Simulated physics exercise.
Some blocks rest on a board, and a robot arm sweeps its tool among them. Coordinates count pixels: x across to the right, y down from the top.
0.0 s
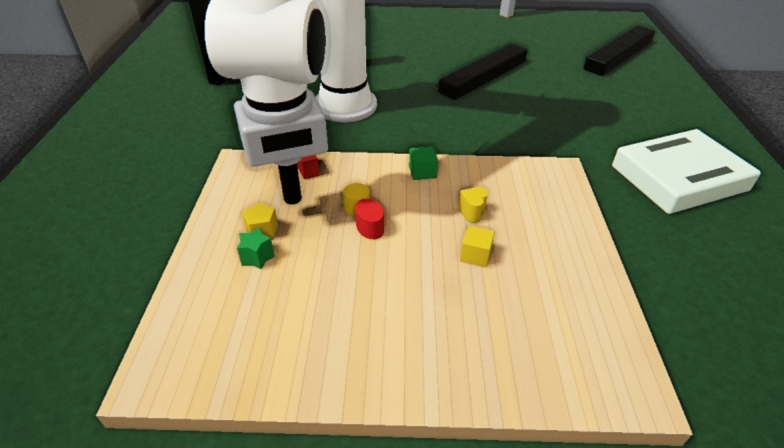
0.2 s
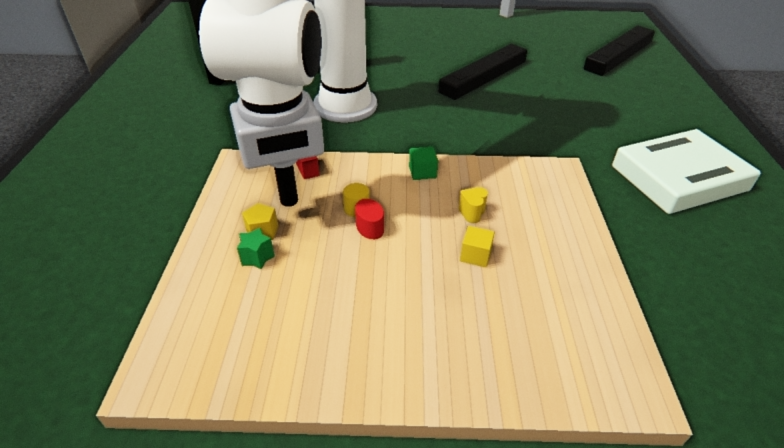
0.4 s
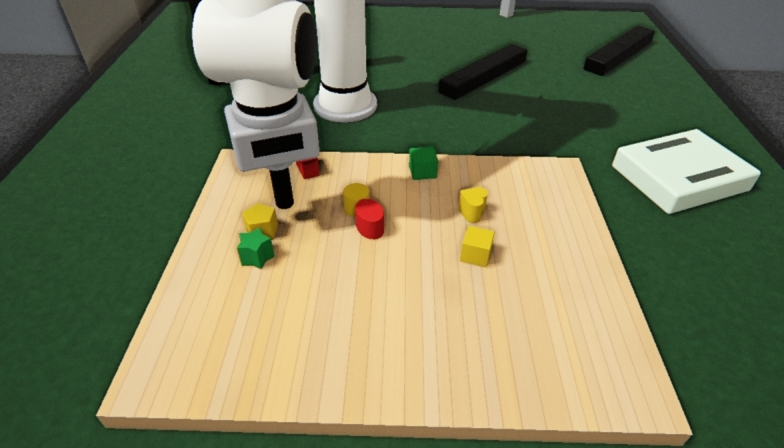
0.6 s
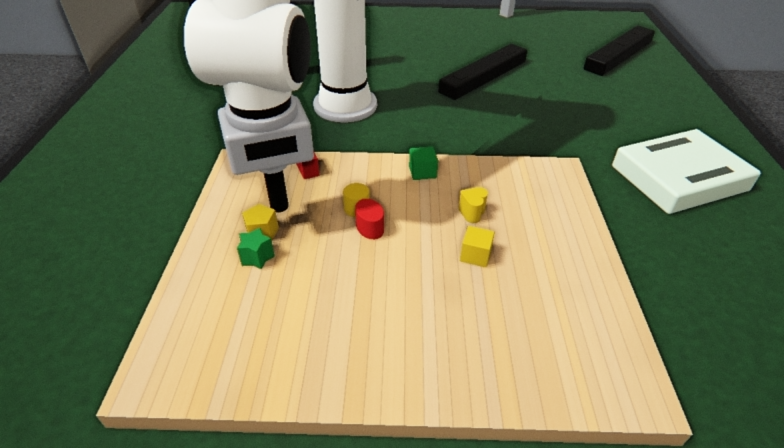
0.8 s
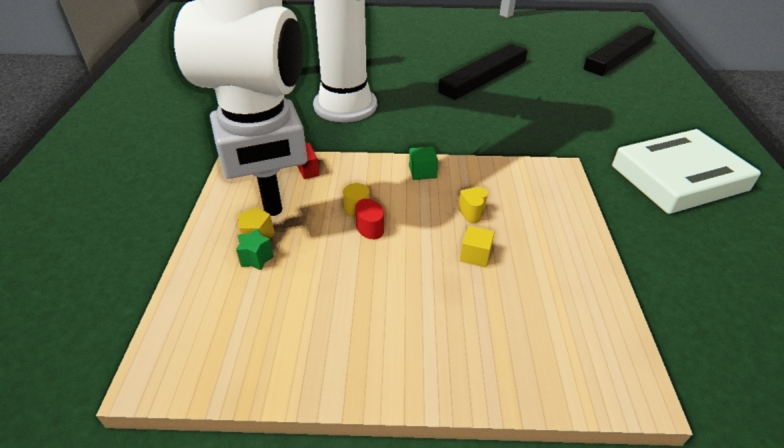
Robot arm easing its black tool left and toward the viewer across a wooden board, slightly nudging a yellow block beside a green star.
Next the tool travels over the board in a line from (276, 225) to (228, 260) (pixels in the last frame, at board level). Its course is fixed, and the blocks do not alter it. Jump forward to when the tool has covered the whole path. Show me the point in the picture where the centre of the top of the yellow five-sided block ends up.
The yellow five-sided block ends near (196, 243).
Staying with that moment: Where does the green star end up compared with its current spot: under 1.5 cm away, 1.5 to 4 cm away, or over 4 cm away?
If I had to pick, the green star travels from 1.5 to 4 cm here.
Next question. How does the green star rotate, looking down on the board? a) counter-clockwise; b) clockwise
a
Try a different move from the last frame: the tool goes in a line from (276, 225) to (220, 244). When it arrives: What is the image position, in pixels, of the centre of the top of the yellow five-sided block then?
Roughly at (203, 242).
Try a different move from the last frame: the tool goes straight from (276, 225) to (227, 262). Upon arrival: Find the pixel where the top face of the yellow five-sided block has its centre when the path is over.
I'd place it at (195, 244), taking the centre of its top.
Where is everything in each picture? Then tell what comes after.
In the first frame, tip of the tool (293, 200), middles of tops, green star (252, 239), yellow five-sided block (259, 213).
In the second frame, tool (290, 202), nothing pushed.
In the third frame, tool (285, 205), nothing pushed.
In the fourth frame, tool (280, 208), yellow five-sided block (258, 214).
In the fifth frame, tool (273, 211), green star (252, 240), yellow five-sided block (253, 218).
The first path, step by step. Halfway along, tool (250, 228); green star (236, 251), turned 70° anticlockwise; yellow five-sided block (225, 231), turned 30° clockwise.
At the end, tool (224, 245); green star (233, 253), turned 90° anticlockwise; yellow five-sided block (196, 243), turned 55° clockwise.
